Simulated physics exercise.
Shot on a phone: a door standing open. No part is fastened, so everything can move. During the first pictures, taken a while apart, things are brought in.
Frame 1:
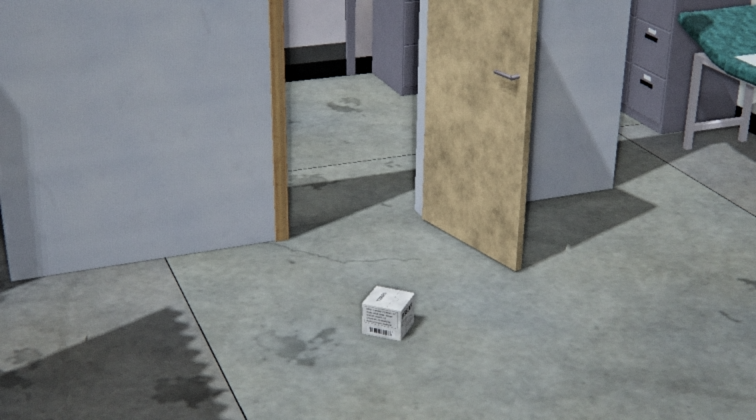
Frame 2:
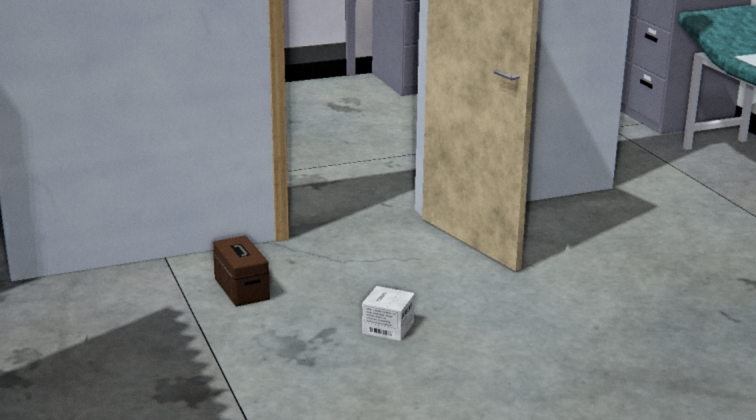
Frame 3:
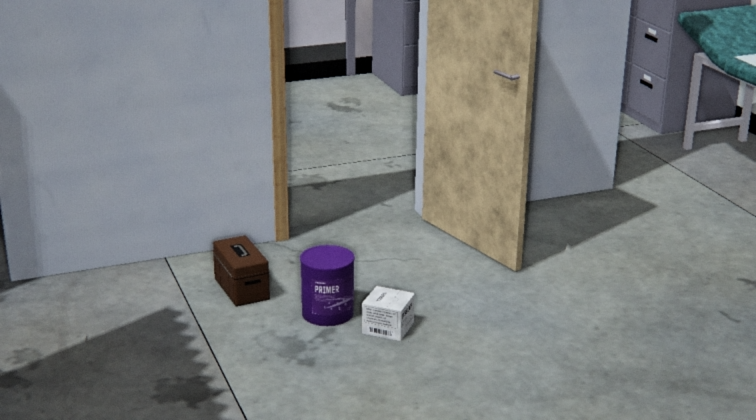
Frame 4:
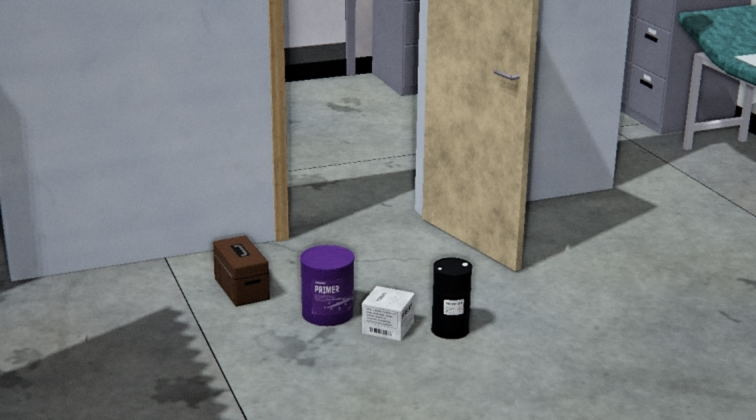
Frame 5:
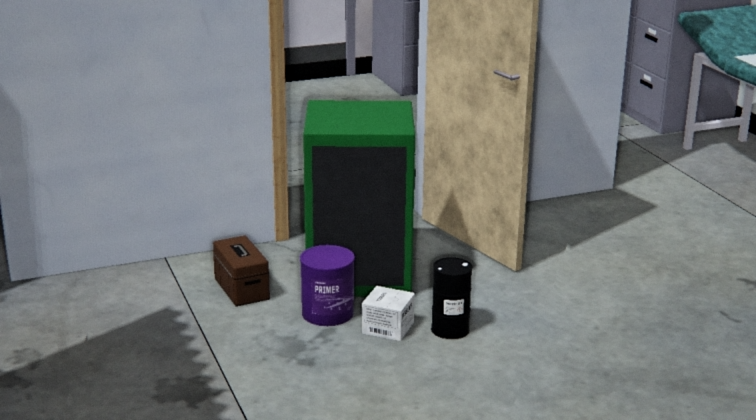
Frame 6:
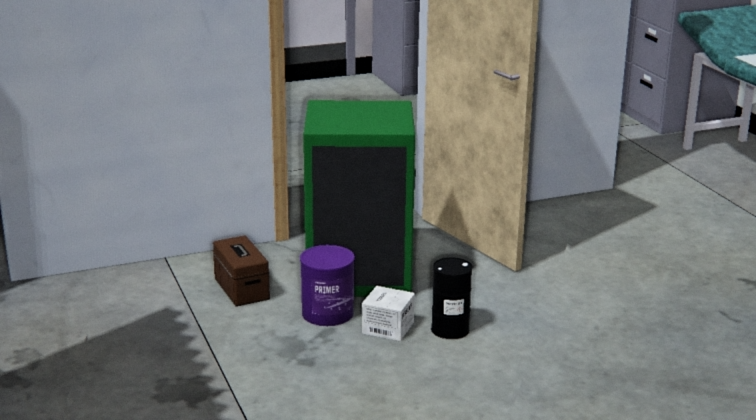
To begin with, a small white box sits on the gray floor before a wide-open door. A brown toolbox appears to its left, then a purple pail between them, a black canister to the right, and finally a tall green appliance behind, in the doorway, while the door stays still.
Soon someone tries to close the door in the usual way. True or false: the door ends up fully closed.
False.
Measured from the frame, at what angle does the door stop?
The door ends up some 60° open.
Then, 0.50 s on from there, door at 93°.
Then, 0.80 s on from there, door at 76°.
Then, 1.00 s on from there, door at 63°.
In the end, door at 62°; all 5 unmoved. At the end, from the last picture's camera, green appliance near (357, 198).
